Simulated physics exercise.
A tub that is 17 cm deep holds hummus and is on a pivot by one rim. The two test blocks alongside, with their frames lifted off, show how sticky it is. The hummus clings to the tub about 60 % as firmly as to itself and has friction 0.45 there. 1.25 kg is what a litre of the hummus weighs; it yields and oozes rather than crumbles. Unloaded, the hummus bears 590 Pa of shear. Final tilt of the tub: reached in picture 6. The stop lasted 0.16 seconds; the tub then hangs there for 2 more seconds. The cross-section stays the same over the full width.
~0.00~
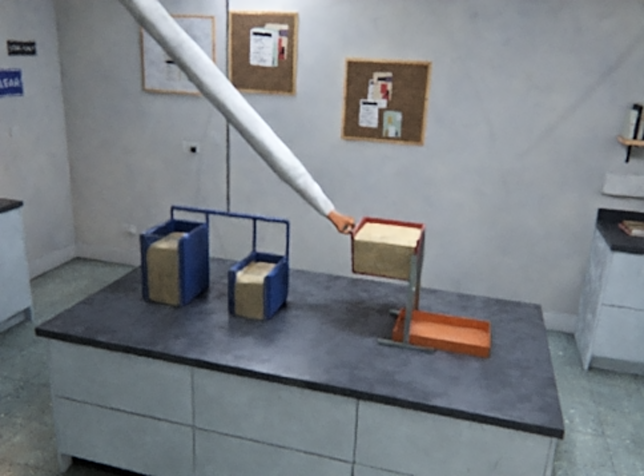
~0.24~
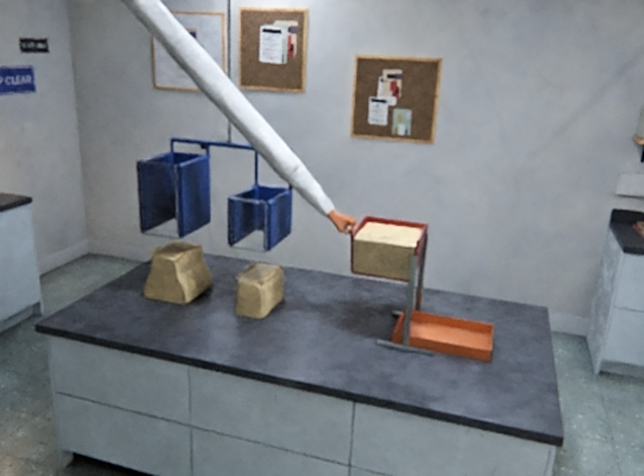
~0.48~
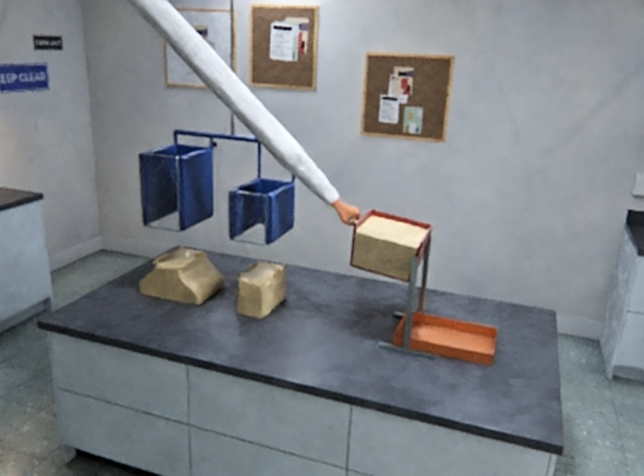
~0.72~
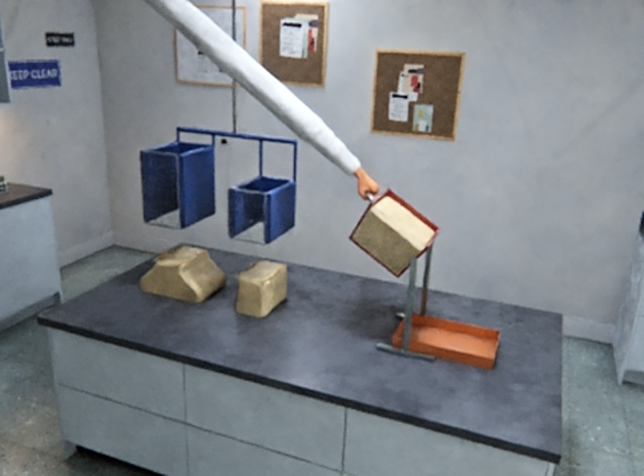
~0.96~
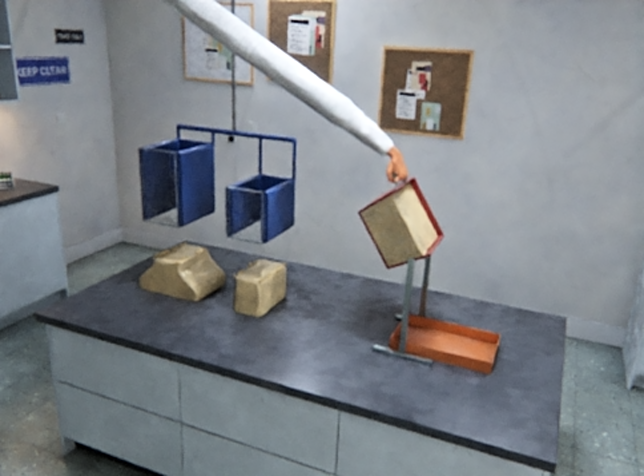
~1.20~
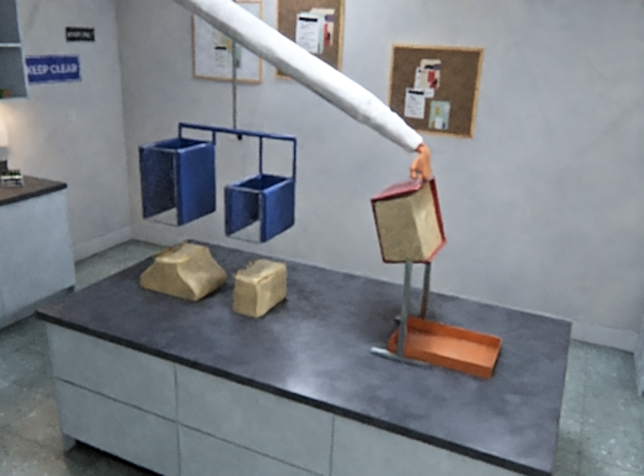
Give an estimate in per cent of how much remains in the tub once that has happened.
100 %.
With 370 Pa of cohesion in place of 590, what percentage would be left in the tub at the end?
50 %.
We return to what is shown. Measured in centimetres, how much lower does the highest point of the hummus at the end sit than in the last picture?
About 1 cm.
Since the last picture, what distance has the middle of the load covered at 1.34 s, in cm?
Some 1 cm.
By 1.34 s, the tub is at 74 degrees and holds 100 %.
By 1.51 s, the tub is at 74 degrees and holds 100 %.
By 1.68 s, the tub is at 74 degrees and holds 100 %.
By 1.85 s, the tub is at 74 degrees and holds 100 %.
By 3.20 s, at the end, the tub is at 74 degrees and holds 100 %.
